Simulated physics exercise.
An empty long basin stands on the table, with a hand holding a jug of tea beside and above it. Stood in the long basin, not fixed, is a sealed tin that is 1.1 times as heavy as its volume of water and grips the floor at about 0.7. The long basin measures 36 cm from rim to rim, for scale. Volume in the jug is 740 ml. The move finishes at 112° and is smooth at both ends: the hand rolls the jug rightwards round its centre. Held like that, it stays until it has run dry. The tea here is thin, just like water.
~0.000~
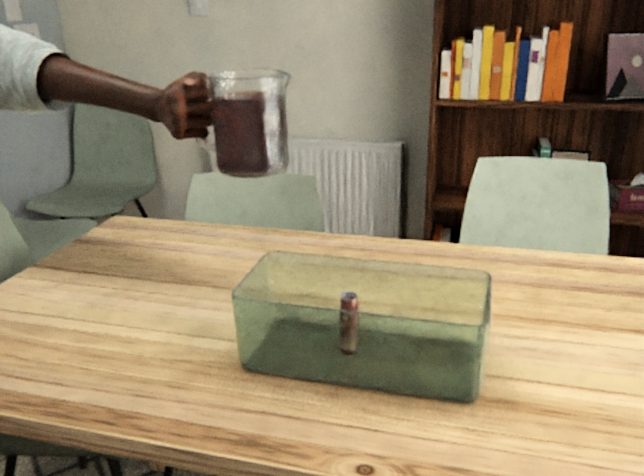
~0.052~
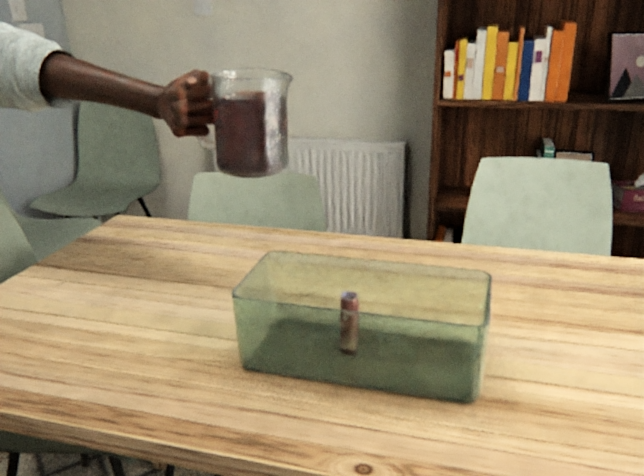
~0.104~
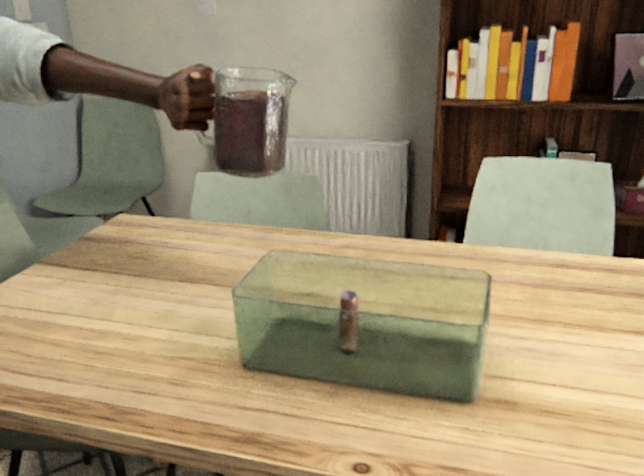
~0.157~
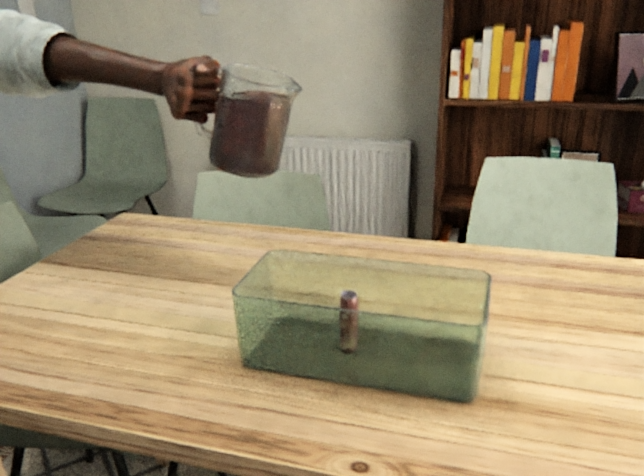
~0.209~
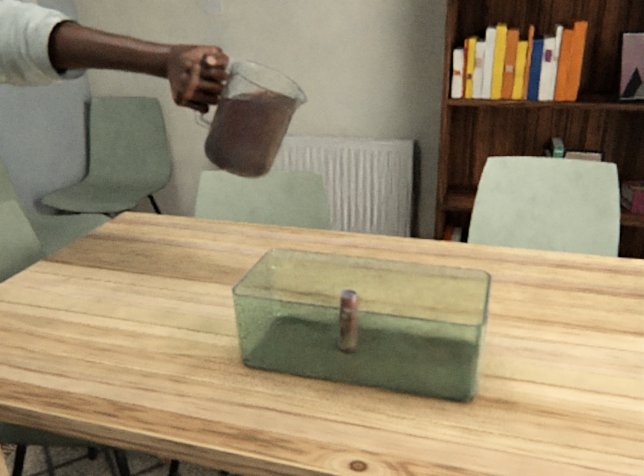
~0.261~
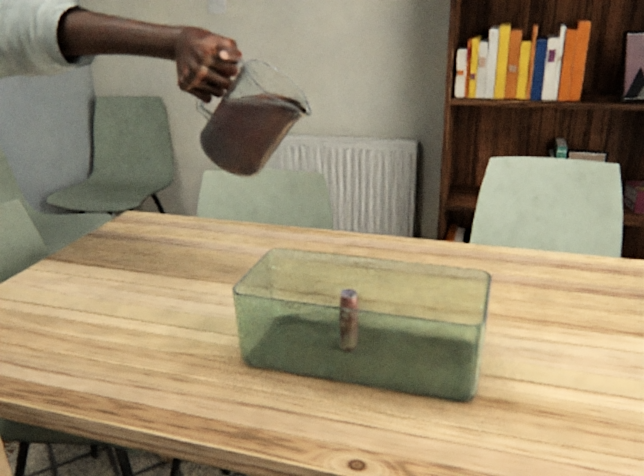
A hand tilts a jug of tea rightwards above a long basin holding a tin.
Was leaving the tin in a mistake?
No: It's still up.
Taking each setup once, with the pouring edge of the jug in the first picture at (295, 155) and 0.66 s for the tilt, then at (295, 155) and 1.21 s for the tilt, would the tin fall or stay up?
Try 1: Tipped over; try 2: Tipped over.
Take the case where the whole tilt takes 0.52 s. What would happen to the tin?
Result: Tin upright.
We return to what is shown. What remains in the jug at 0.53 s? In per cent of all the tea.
62 %.
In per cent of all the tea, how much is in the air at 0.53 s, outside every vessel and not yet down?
I'd put it at about 34 percent.
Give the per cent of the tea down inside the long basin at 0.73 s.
52 per cent, give or take a little.
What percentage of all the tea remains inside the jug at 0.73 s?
I reckon near 16 per cent still sits there.
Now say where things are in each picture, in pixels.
In the first frame, tilt 0°; pouring edge (290, 76); surface from (218, 96) to (283, 97); the long basin's rim runs from (250, 274) to (490, 298); the tin's top is at (349, 298).
In the second frame, tilt 2°; pouring edge (292, 77); surface from (220, 95) to (284, 97).
In the third frame, tilt 7°; pouring edge (296, 82); surface from (223, 95) to (286, 98).
In the fourth frame, tilt 15°; pouring edge (301, 90); surface from (224, 98) to (290, 100).
In the fifth frame, tilt 26°; pouring edge (307, 100); surface from (222, 110) to (296, 103).
In the sixth frame, tilt 38°; pouring edge (311, 114); surface from (217, 115) to (307, 107).
By 0.53 s the tilt is 102° and 62 per cent is still to pour; the tin stands where it began.
By 0.73 s the tilt is 112° and 15 per cent is still to pour; the tin stands where it began.
By 0.94 s the tilt is 112° and 2 per cent is still to pour; the tin stands where it began.
By 1.16 s the tilt is 112° and 0 per cent is still to pour; the tin stands where it began.
At rest the tin stands where it began.
